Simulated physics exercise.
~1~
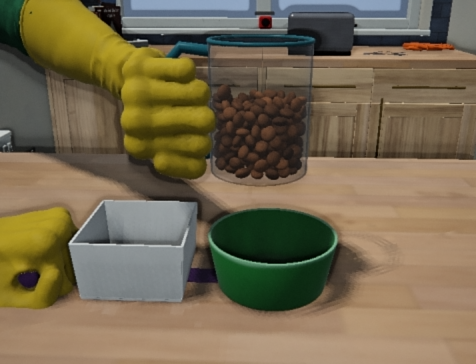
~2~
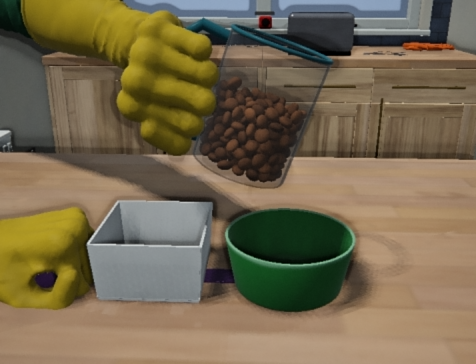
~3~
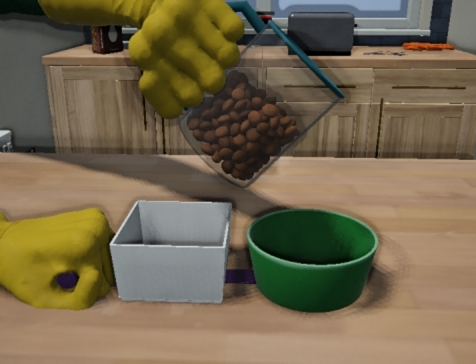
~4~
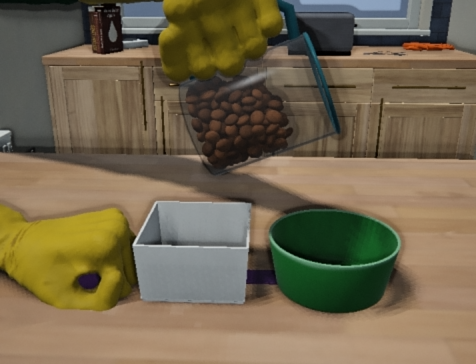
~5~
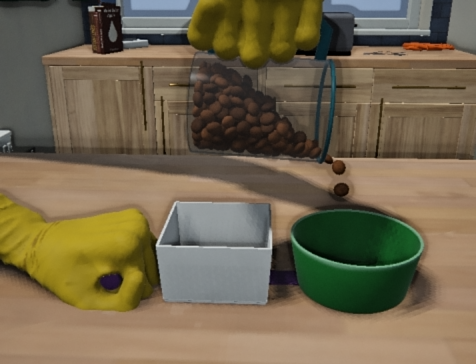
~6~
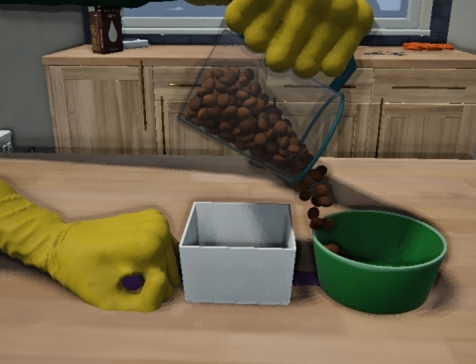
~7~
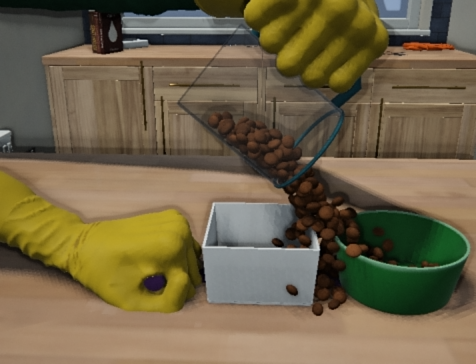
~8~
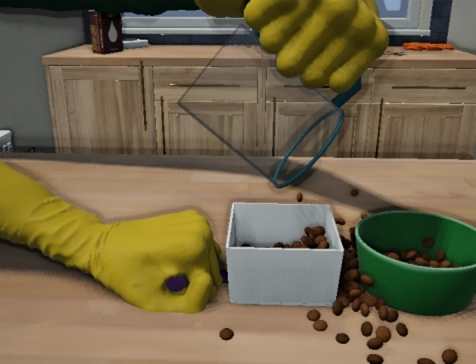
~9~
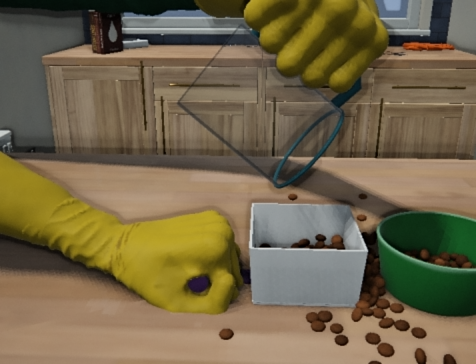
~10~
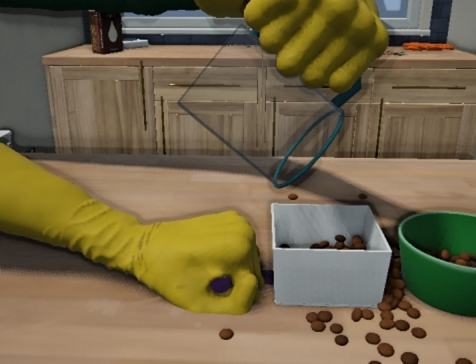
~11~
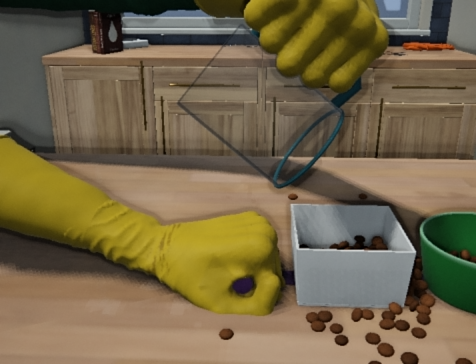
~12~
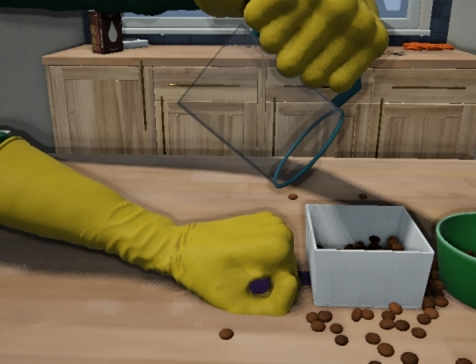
A yellow-gloved hand holds up a clear cup of brown kibble above a wooden table, seen from the front in a kitchen with wooden cabinets behind. Below, another yellow glove rests at the left beside a white tin and a green dish joined by a strip. The tin and dish slide steadily right, the lower glove moving with them, as the cup tips over. Kibble spills first into the green dish, then over the gap and into the tin. The cup ends empty and upside down, with kibble in both containers and scattered across the table.
